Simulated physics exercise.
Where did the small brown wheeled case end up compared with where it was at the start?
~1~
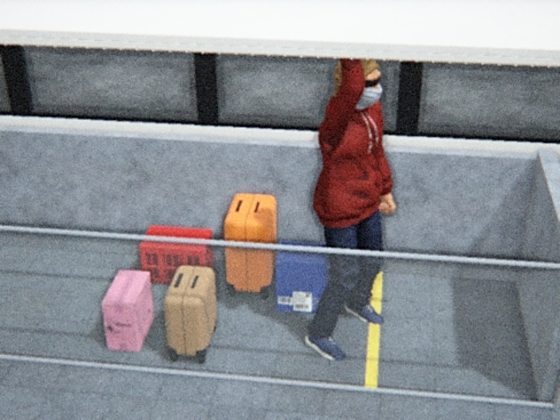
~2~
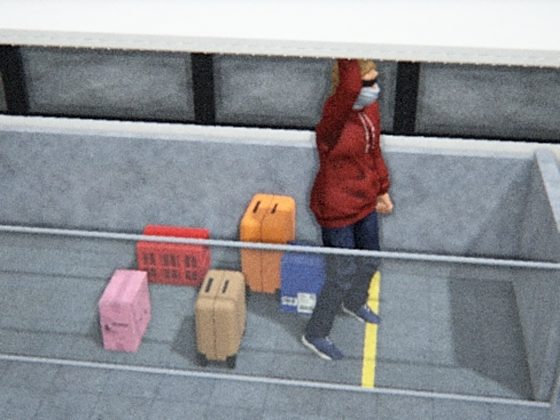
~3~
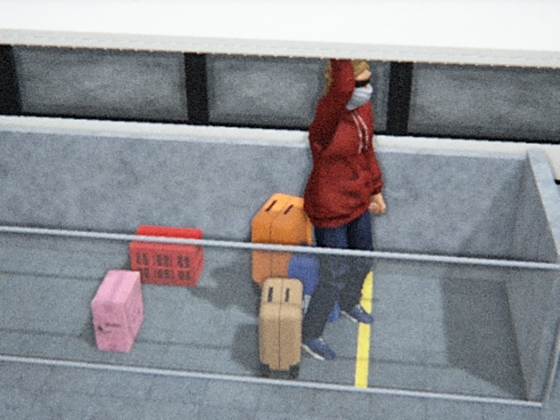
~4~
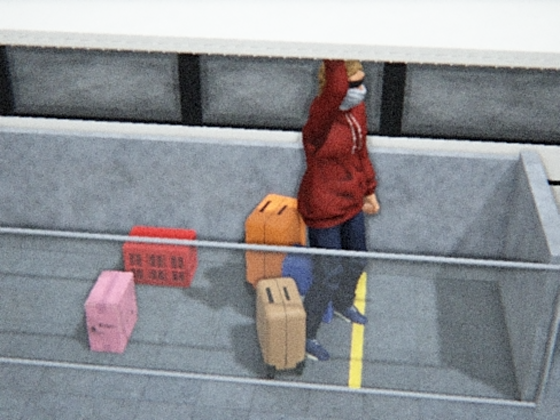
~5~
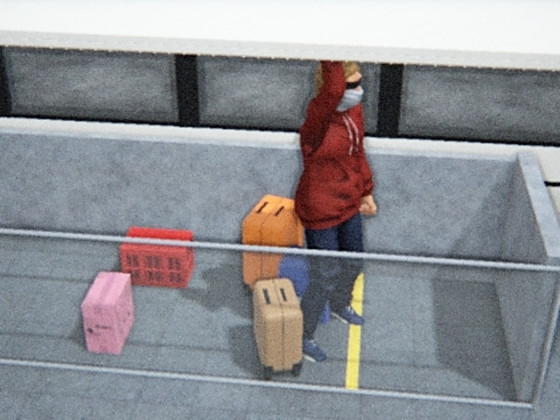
It started over on the left, close to the pink carton, and ended farther right, in front of the orange case and near the person's feet.
A masked person in a red hoodie stood with one arm raised while a small brown wheeled case rolled right and an orange case and blue pack shifted slightly the same way, all stopping short of the yellow line.
